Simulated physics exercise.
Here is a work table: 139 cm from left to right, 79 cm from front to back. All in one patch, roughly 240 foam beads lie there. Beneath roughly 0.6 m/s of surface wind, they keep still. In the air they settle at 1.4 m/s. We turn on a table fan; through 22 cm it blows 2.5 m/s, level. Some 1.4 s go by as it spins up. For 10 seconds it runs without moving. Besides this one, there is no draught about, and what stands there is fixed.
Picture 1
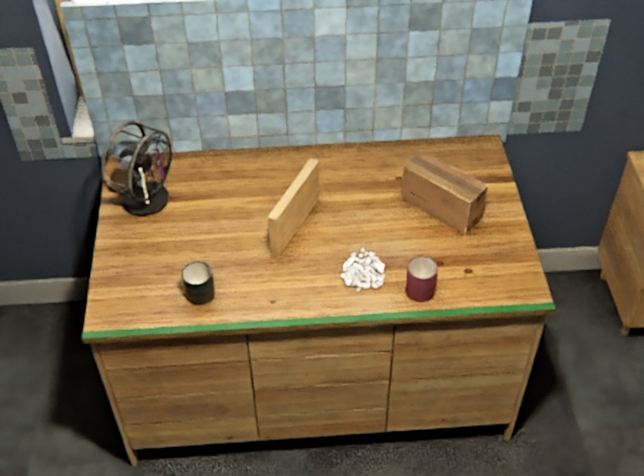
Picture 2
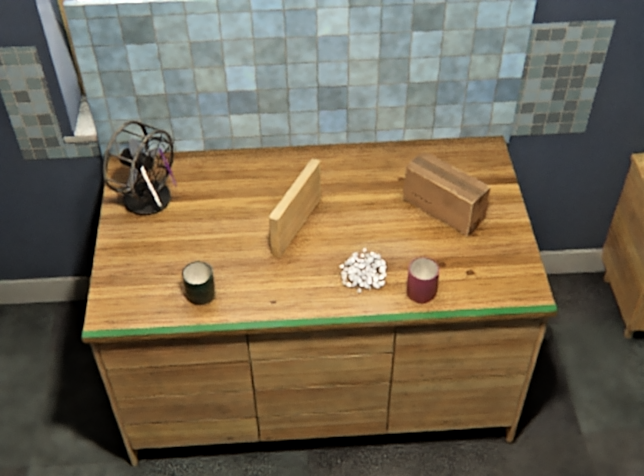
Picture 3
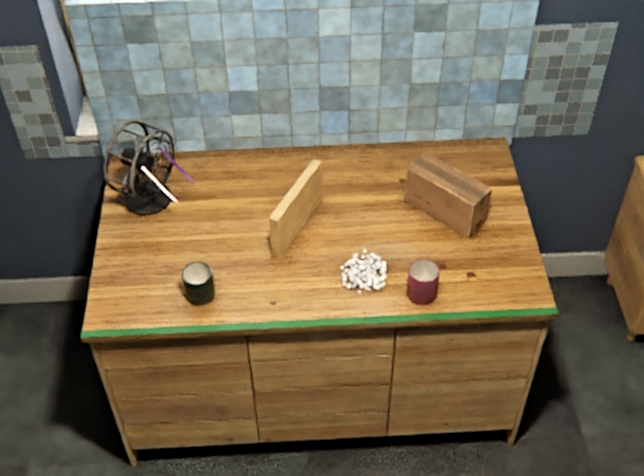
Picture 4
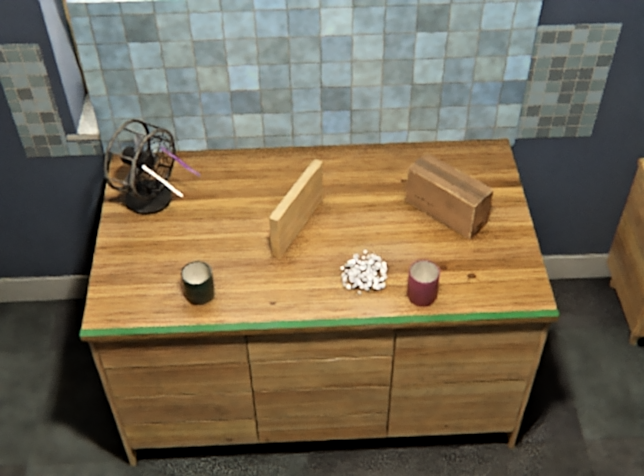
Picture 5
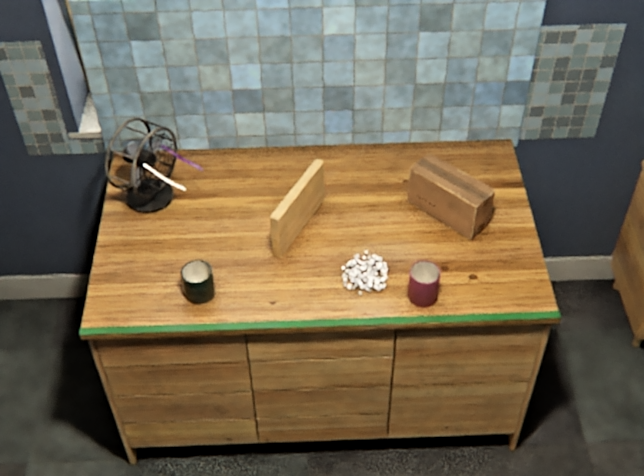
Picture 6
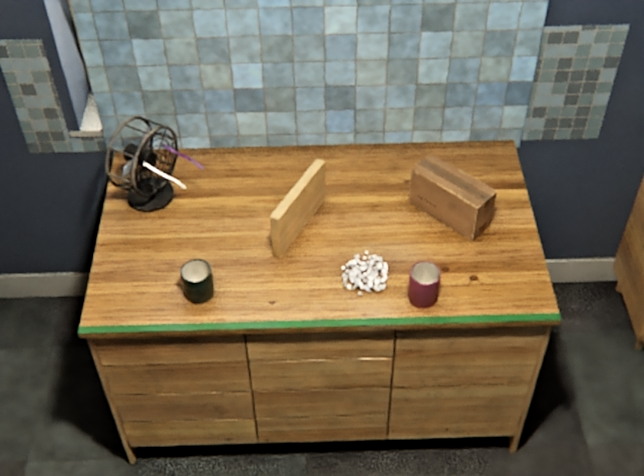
A wooden work table with a green front edge stands before a wall of blue tiles, seen from above and in front. A dark table fan sits at the back left, a dark mug at the front left, a pale board upright near the middle, a brown block at the right, and white beads beside a red mug. The fan's parts shift slightly, the beads stay still, and the view drifts very slightly.
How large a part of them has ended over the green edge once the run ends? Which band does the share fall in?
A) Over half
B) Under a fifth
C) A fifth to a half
A, over half.
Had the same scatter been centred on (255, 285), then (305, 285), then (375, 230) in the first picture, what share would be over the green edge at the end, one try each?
100 %, 90 %, 80 %.
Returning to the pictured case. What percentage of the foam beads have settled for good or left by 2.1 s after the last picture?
Estimate: Close to 1 %.
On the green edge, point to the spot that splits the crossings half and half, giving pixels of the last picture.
(352, 326).
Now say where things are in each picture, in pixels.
In the first picture, the middle of the foam beads is near (362, 271), none has stirred yet and the mouth of the table fan is at (138, 162).
In the second picture, the middle of the foam beads is near (363, 272), none has stirred yet and the green edge is centred on (322, 325).
In the third picture, the middle of the foam beads is near (364, 274), none has stirred yet, the top of a mug is at (424, 270) and the top of a board is at (296, 189).
In the fourth picture, the middle of the foam beads is near (364, 274) and none has stirred yet.
In the fifth picture, the middle of the foam beads is near (365, 275) and none has stirred yet.
In the sixth picture, the middle of the foam beads is near (365, 275) and none has stirred yet.
Then, 0.9 s after the last picture the count stands so, 0 % are over the green edge; the middle of those still in play is near (364, 275).
Then, 2.1 s after the last picture the count stands so, 2 % are over the green edge; the middle of those still in play is near (336, 283).
Then, 4.4 s after the last picture the count stands so, 42 % are over the green edge; the middle of those still in play is near (330, 296).
Then, 8.9 s after the last picture, at the end, 83 % are over the green edge; the middle of those still in play is near (332, 301).
